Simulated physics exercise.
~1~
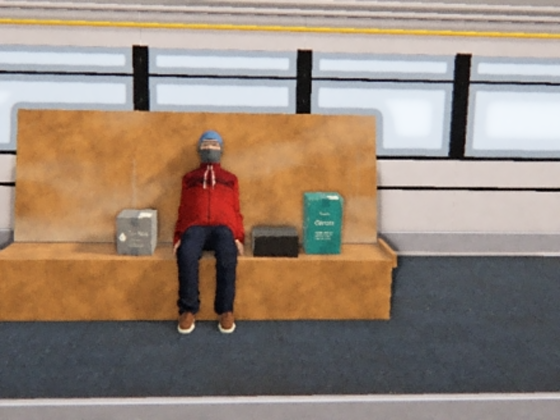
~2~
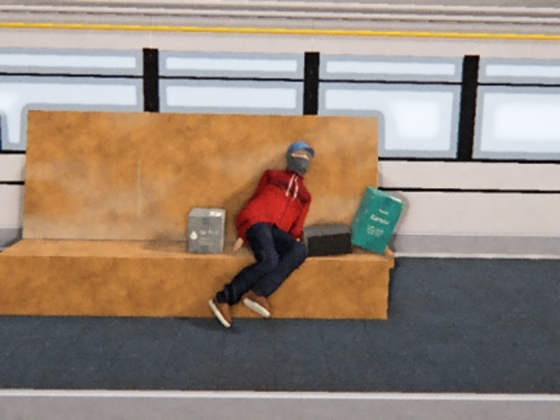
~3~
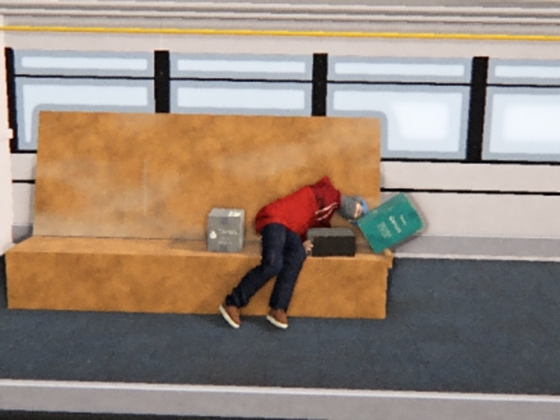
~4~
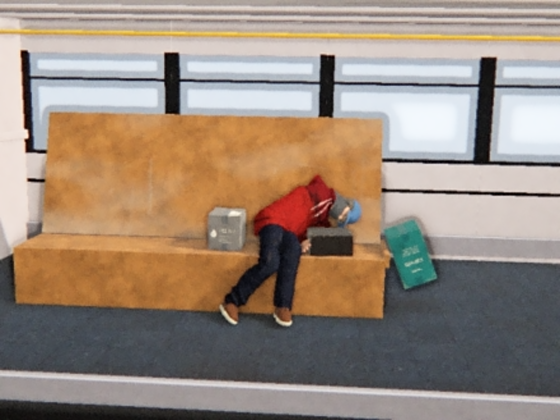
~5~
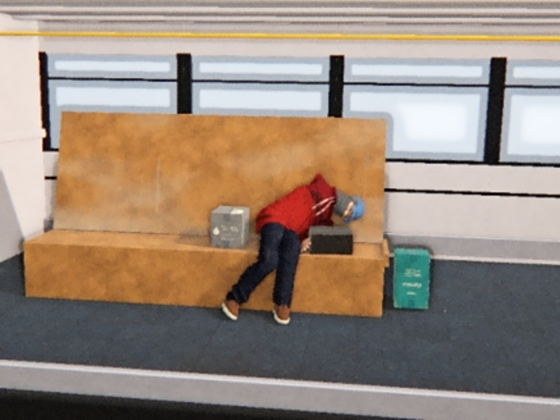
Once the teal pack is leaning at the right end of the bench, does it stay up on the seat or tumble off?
It tumbles off, tipping past the right end of the bench and ending up on the floor beside it.
